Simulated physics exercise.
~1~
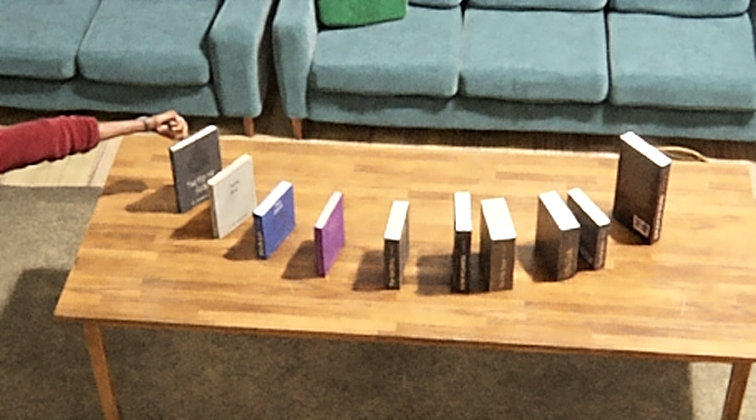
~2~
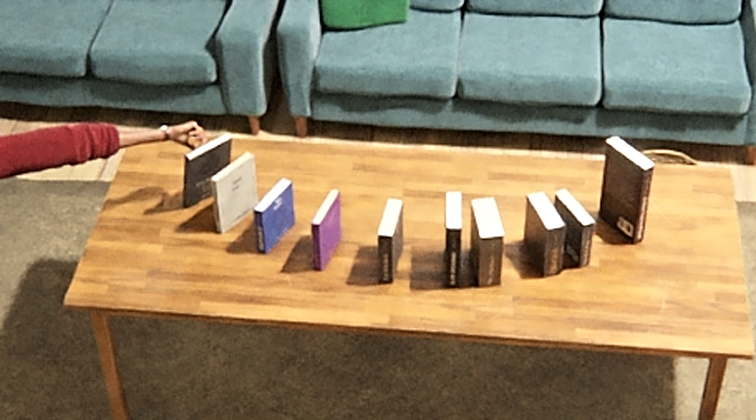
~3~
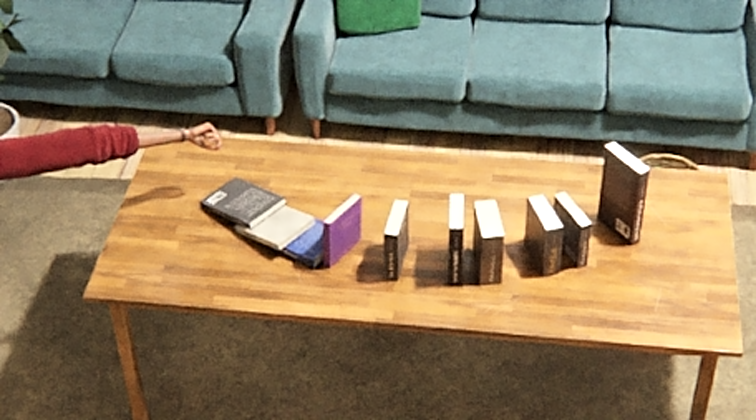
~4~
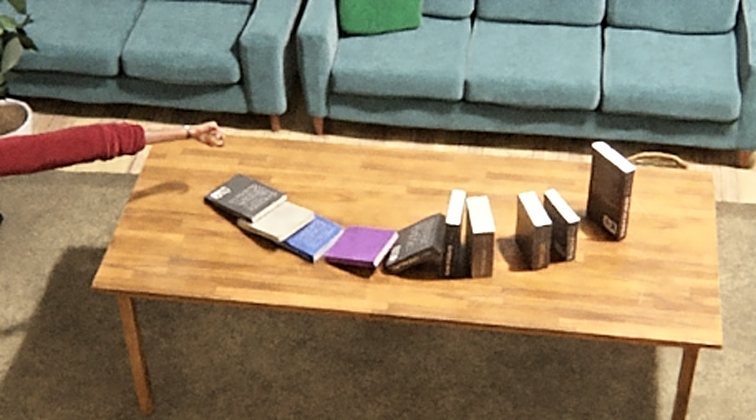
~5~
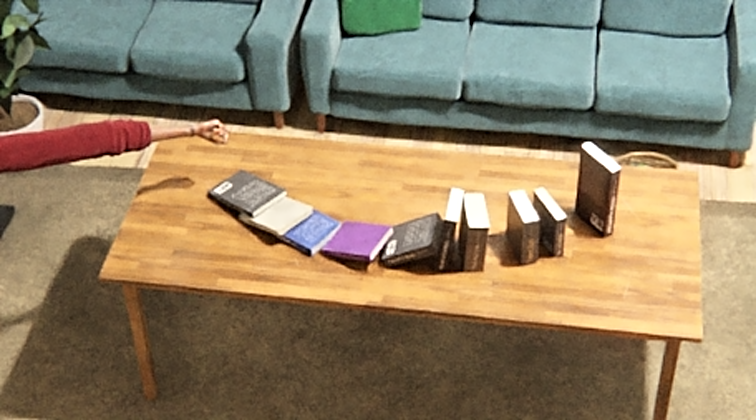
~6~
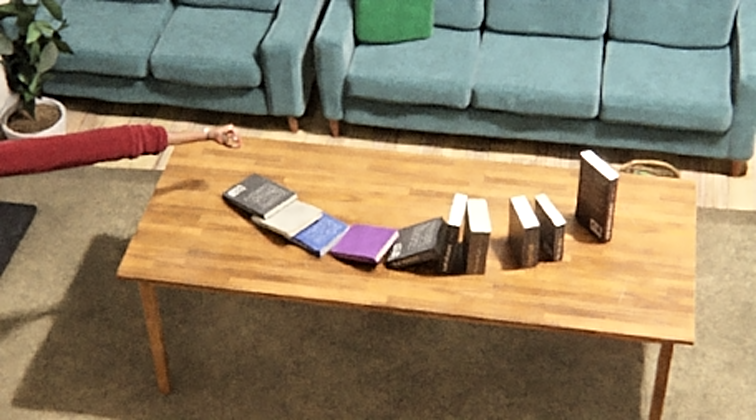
Hardback books toppling in a curved row on a wooden table after a hand tips the first, the right-hand ones staying upright.
